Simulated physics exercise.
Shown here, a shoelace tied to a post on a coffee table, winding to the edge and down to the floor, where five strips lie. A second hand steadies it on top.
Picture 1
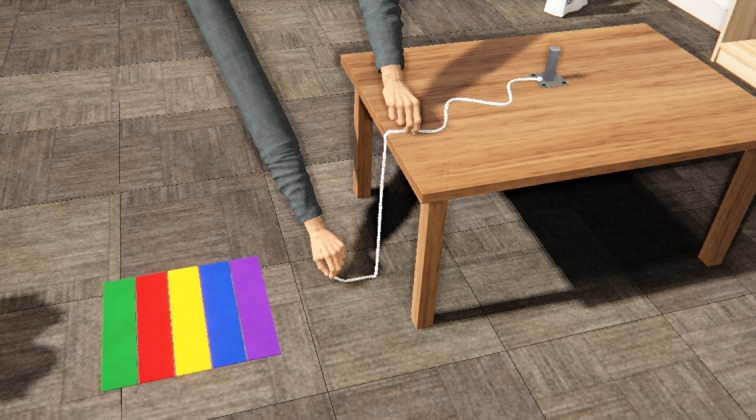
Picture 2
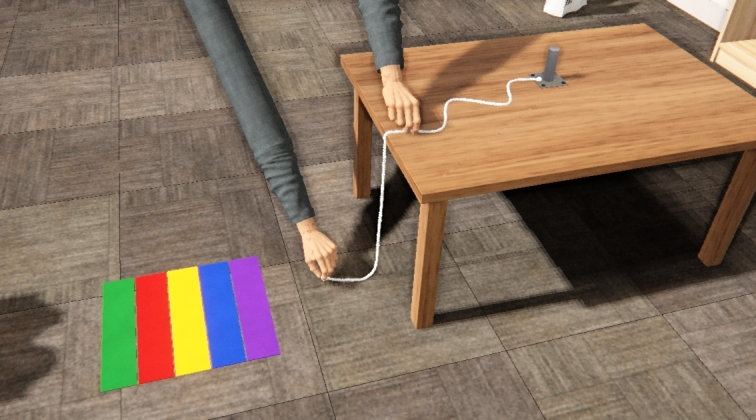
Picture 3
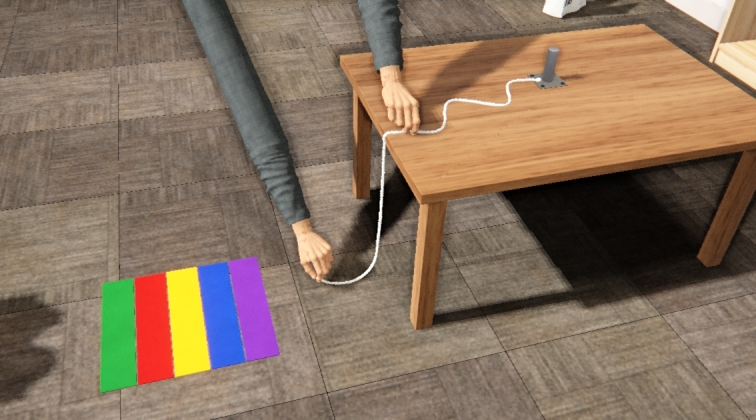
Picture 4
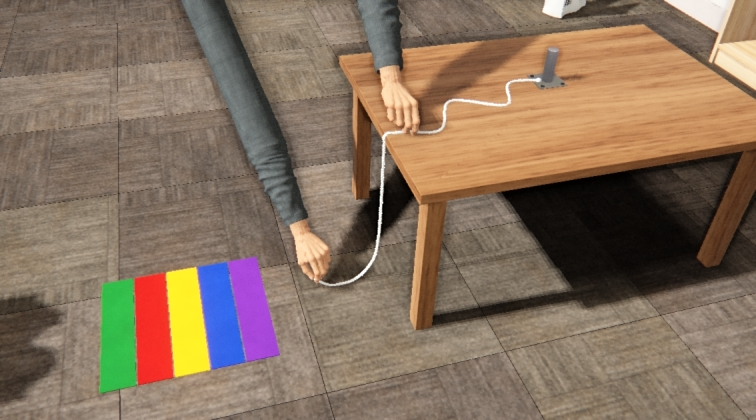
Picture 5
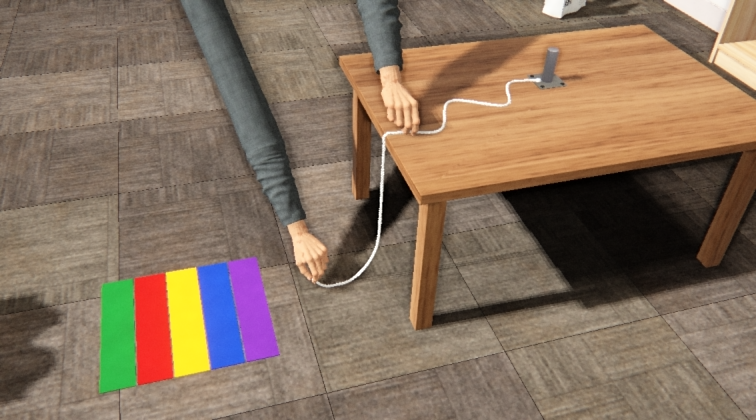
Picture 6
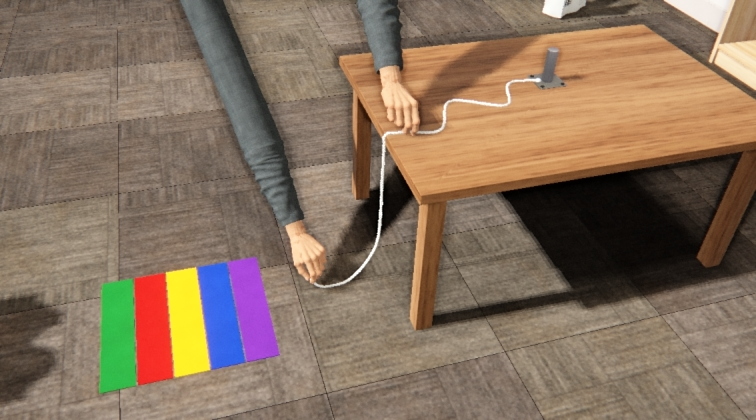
At the start, one hand rests on a white cord at the edge of a wooden table while another holds its end low near the floor, right of five coloured strips. The lower hand then shifts slightly left, and the hanging cord's sharp bend rounds into a smooth curve.
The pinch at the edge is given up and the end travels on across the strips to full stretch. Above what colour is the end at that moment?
The red one.
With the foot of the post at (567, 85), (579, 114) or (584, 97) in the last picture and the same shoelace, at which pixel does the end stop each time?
Near (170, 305), (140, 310) and (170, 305).
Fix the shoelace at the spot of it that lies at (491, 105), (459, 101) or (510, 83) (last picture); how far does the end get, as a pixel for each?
The places are (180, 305), (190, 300) and (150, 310).
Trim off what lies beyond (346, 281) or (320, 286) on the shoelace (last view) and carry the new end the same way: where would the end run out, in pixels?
The places are (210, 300) and (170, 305).
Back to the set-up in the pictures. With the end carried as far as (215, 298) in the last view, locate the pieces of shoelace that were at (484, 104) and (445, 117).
They go to (457, 103) and to (400, 119).
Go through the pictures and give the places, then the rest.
In the first frame, end (330, 275); purple (261, 337); blue (227, 344); yellow (192, 351); red (156, 359); green (119, 366).
In the second frame, end (322, 277); shoelace through (511, 82) (481, 102) (445, 123) (385, 145) (381, 209) (376, 265).
In the third frame, end (317, 278).
In the fourth frame, end (315, 279); shoelace through (510, 83) (480, 103) (444, 124) (384, 146) (381, 210) (369, 266).
In the fifth frame, end (313, 279).
In the sixth frame, end (311, 280); shoelace through (510, 83) (480, 103) (444, 124) (384, 146) (381, 210) (364, 265).
Early on, end near (215, 298); over blue.
Midway, end near (174, 305); over yellow.
At the end of the slack, end near (149, 310); over red. It halts on the red strip.
